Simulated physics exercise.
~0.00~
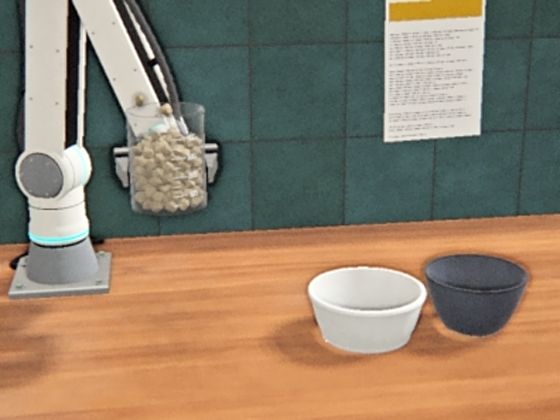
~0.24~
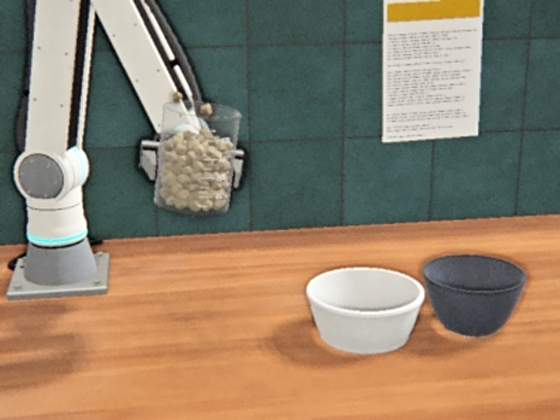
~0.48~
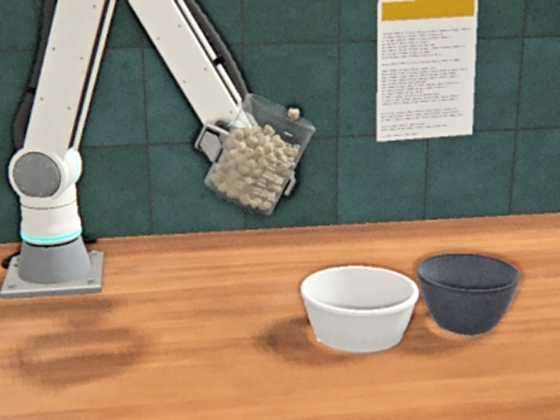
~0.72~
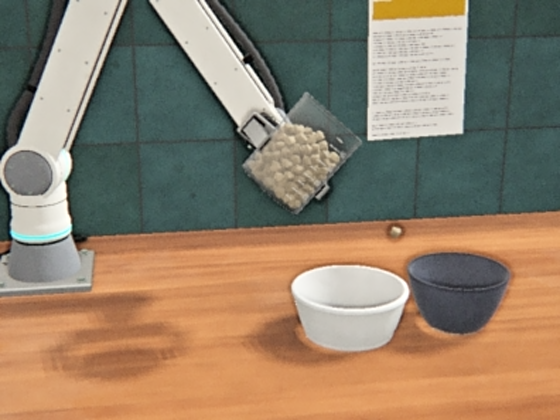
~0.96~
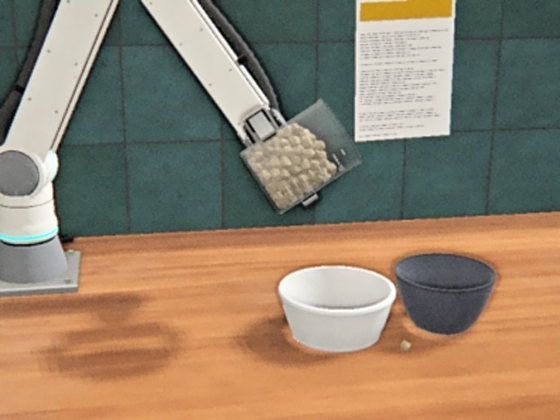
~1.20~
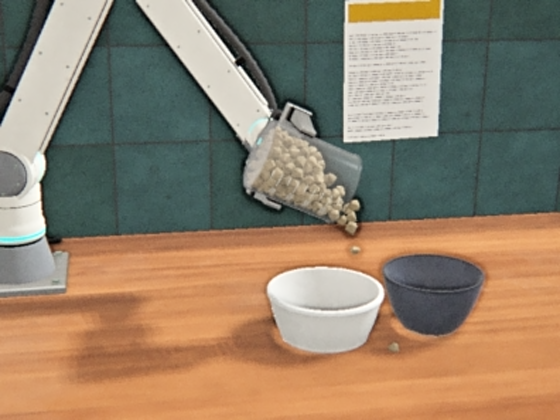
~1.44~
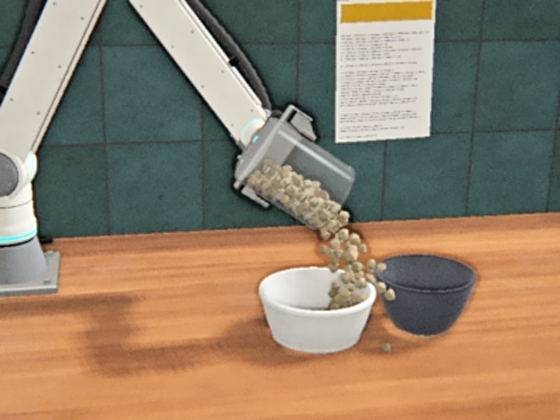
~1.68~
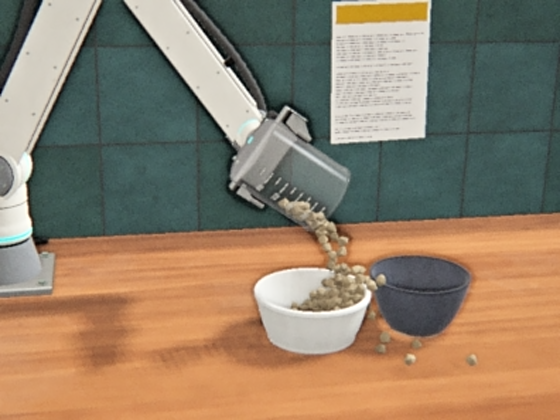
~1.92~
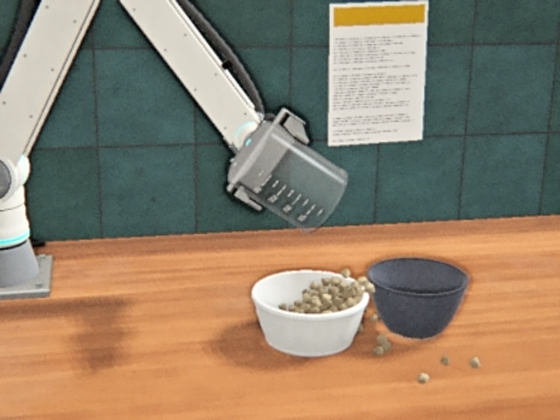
A wooden counter in front of a dark green tiled wall, with a printed sheet pinned up, is seen from the front and slightly above. A white robot arm at left grips a clear tumbler full of beige pebbles, while a white bowl and a dark blue-grey bowl sit side by side at right. The arm carries the tumbler rightward, tipping it, and a stray pebble drops to the counter. As it tilts further, the pebbles pour in a stream toward the white bowl. The tumbler empties, leaving the white bowl heaped and several pebbles scattered on the wood.
